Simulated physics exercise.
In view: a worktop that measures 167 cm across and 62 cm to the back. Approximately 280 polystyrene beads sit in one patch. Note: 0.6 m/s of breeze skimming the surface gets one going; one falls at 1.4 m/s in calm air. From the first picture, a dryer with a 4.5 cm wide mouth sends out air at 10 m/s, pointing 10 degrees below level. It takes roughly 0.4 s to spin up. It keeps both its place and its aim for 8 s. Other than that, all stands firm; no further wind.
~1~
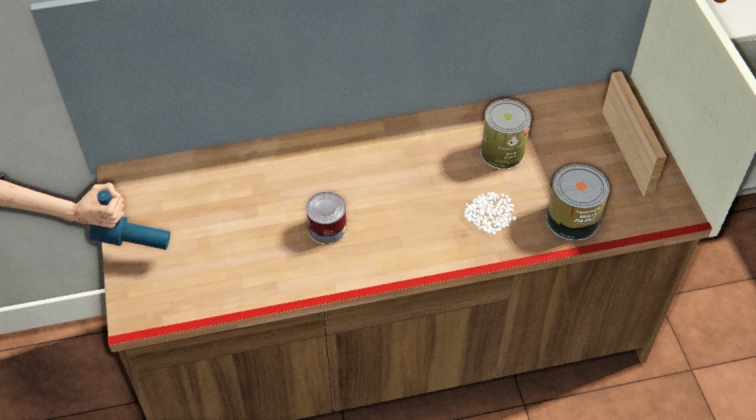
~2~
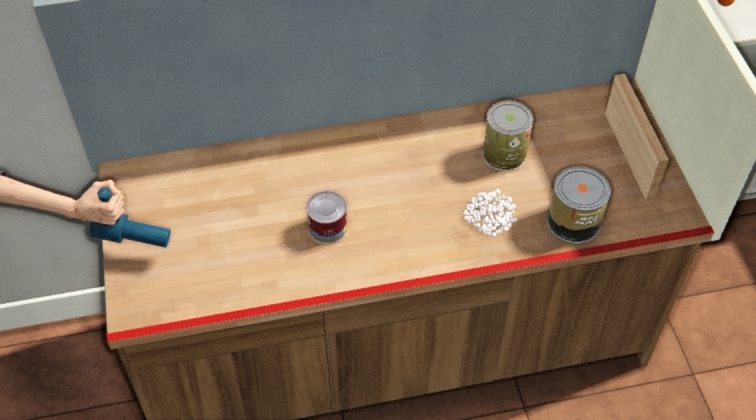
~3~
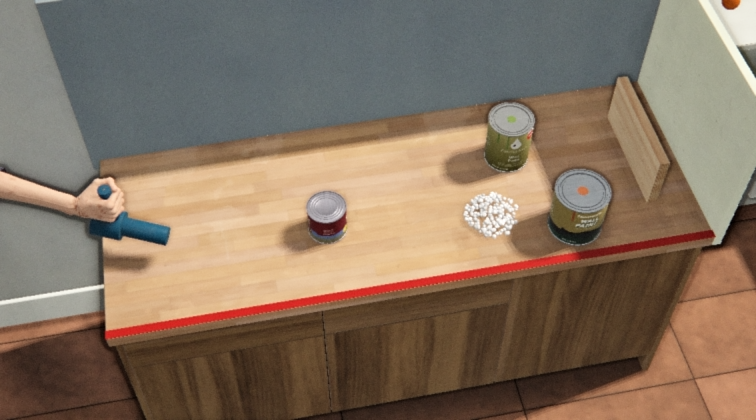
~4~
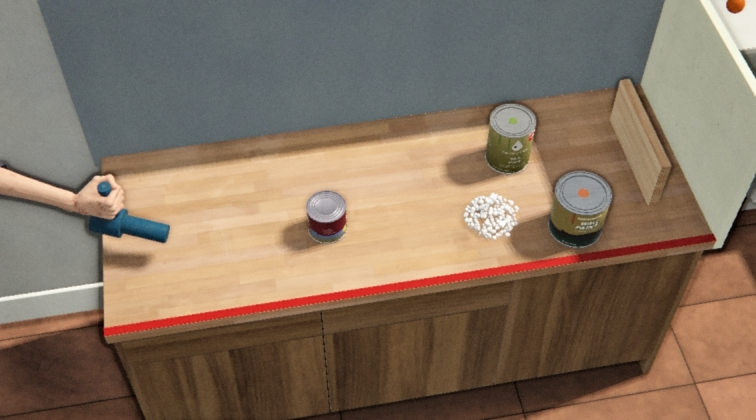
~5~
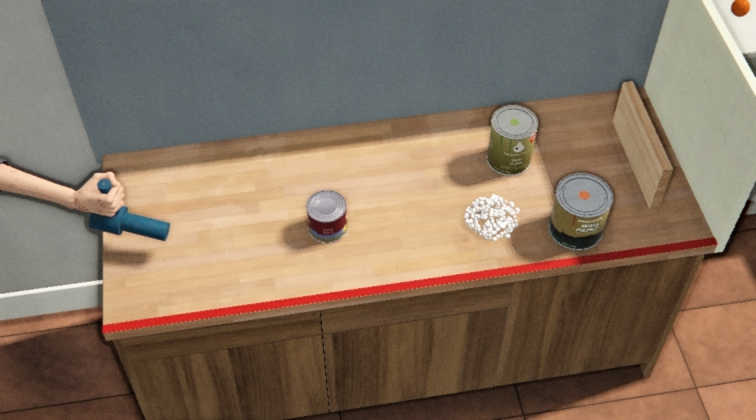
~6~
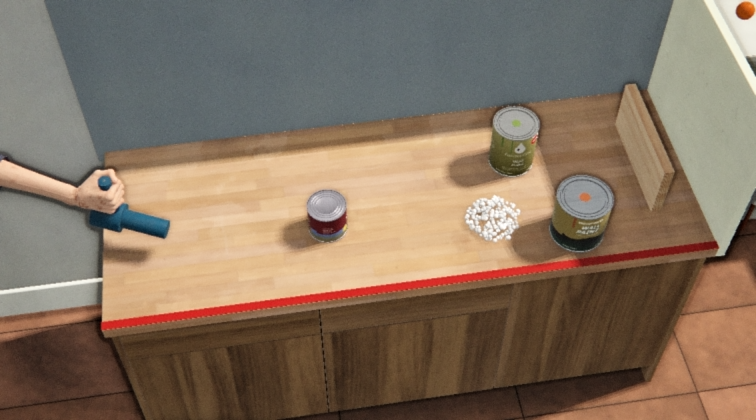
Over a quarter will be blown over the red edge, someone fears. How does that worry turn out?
Loss there undershoots or meets a quarter.
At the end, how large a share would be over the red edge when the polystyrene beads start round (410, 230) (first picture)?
Expected share: Near 10 %.
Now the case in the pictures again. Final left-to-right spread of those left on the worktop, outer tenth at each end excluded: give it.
Roughly 10 cm.
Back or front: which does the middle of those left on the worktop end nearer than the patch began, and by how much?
Drift: Rearward direction, about 35 cm.
Then, 1.2 s after the last picture, 1 % are over the red edge; the middle of those still in play is near (565, 189); 0 % have settled or left.
Then, 2.2 s after the last picture, 1 % are over the red edge; the middle of those still in play is near (617, 157); 3 % have settled or left.
Then, 4.0 s after the last picture, 1 % are over the red edge; the middle of those still in play is near (615, 139); 16 % have settled or left.
Then, 7.6 s after the last picture, at the end, 1 % are over the red edge; the middle of those still in play is near (606, 110).
